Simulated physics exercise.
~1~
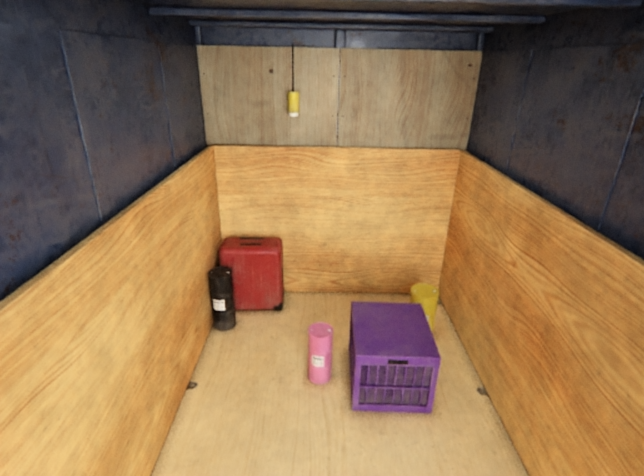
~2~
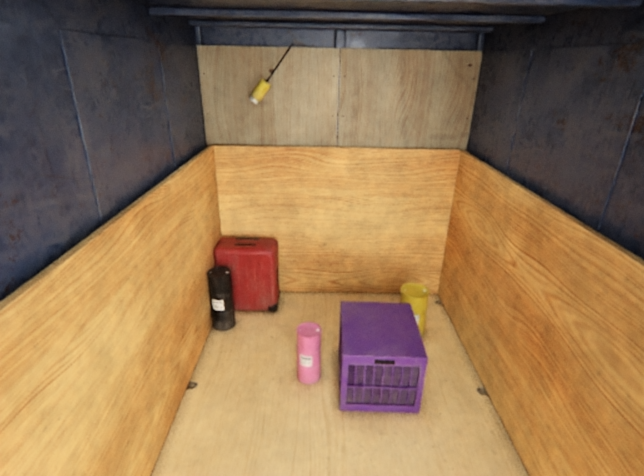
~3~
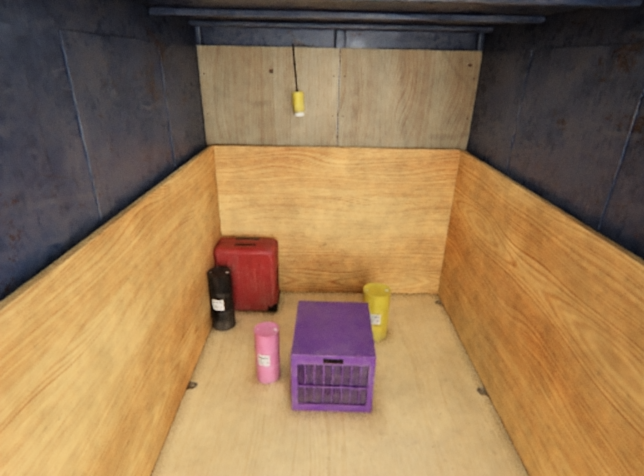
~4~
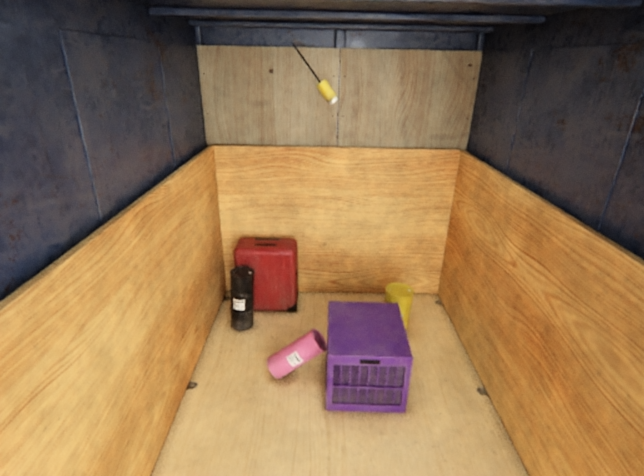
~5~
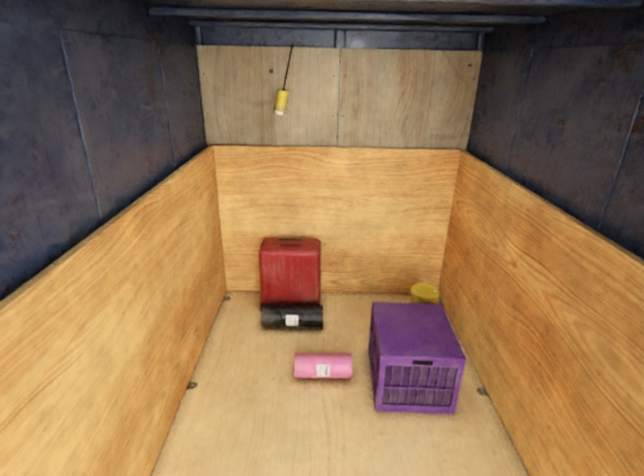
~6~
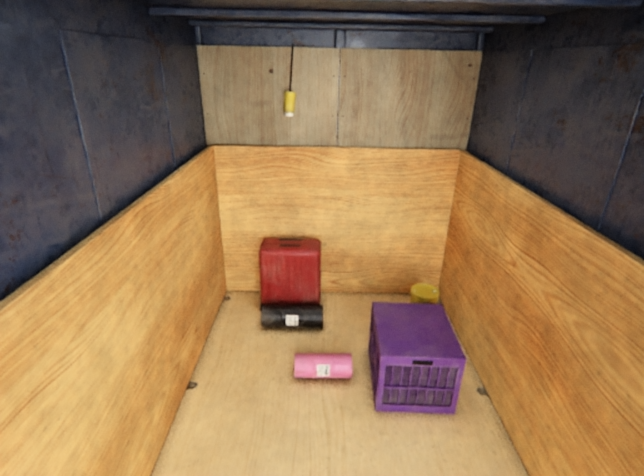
The wood-lined load bay of a van is seen from its open end, looking towards the cab, with a small yellow object hanging from a cord at the back. A red case and a black canister stand at the left, a pink canister near the middle, and a purple chest at the right with a yellow canister behind it. The cord swings as the chest, pink and yellow canisters slide left, while the case barely shifts. Then everything moves right, and the pink canister tips. Finally the pink and black canisters lie on their sides, the case stands behind the black one, and all the load stays still.
